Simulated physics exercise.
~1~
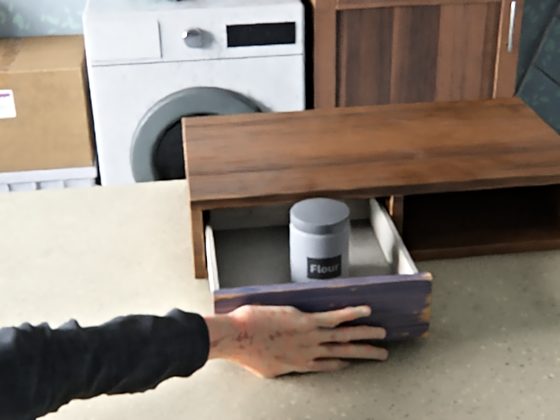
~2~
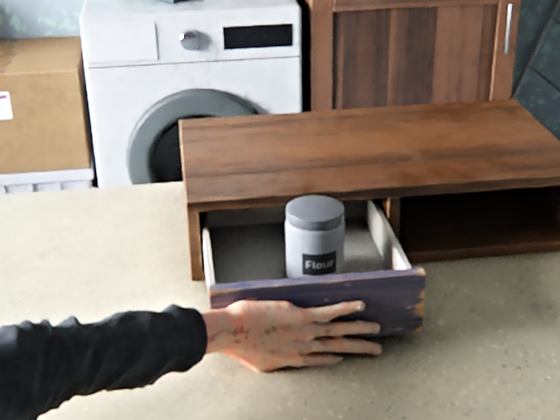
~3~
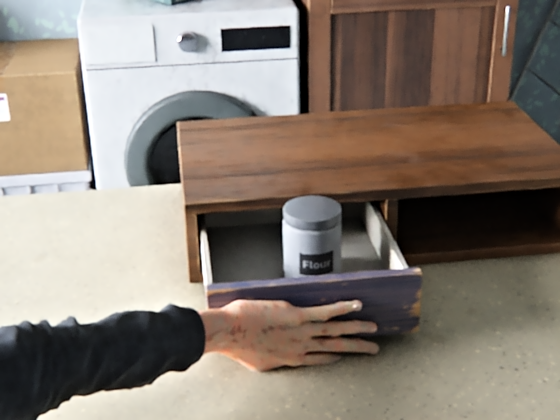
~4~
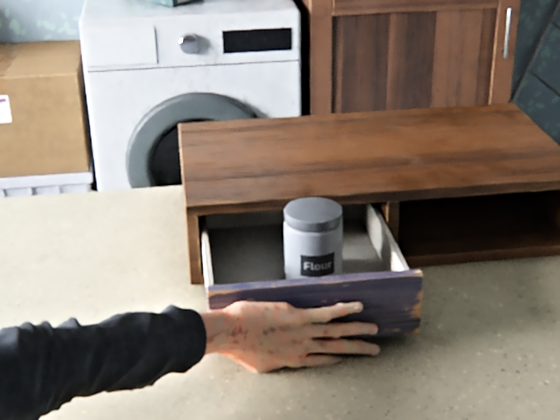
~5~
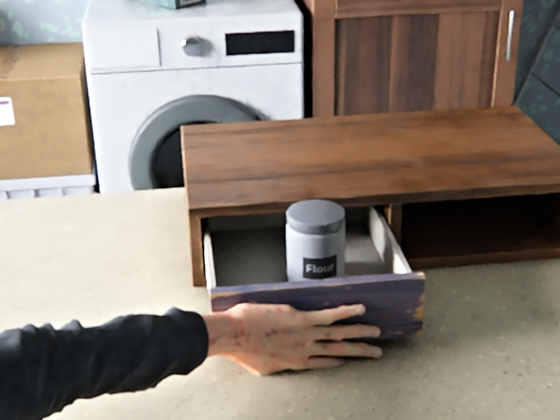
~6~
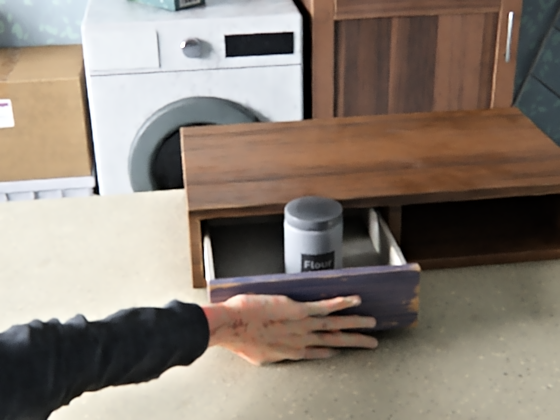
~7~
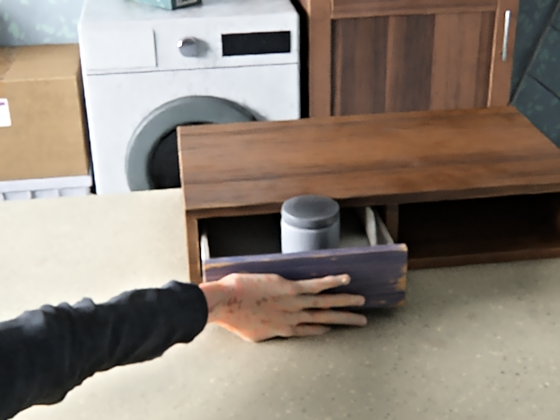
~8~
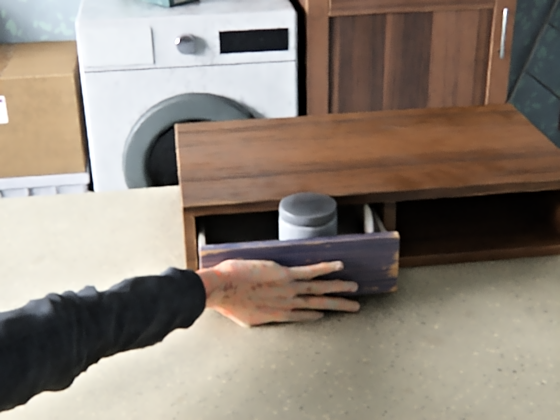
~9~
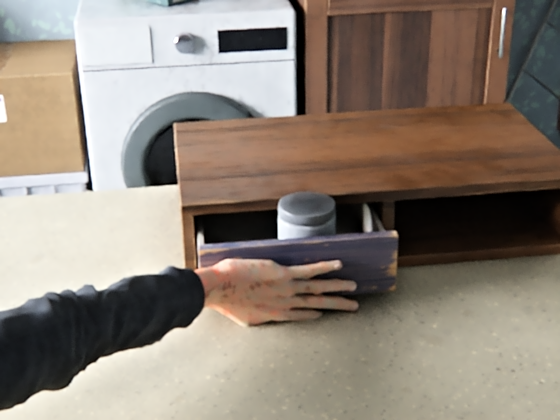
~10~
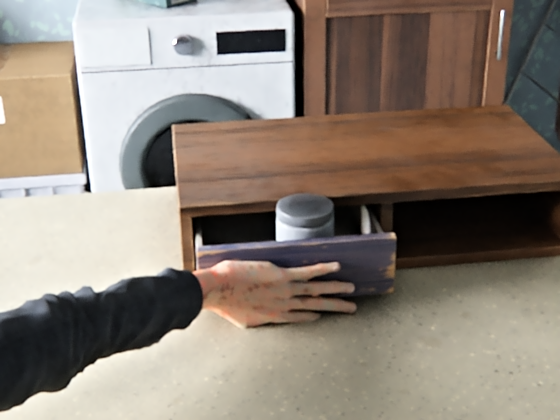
The drawer holding a grey flour jar stood open in a low wooden cabinet, and a hand pressed against its purplish front slowly pushed it partway in, until it stopped and stayed partly open with the jar still upright.
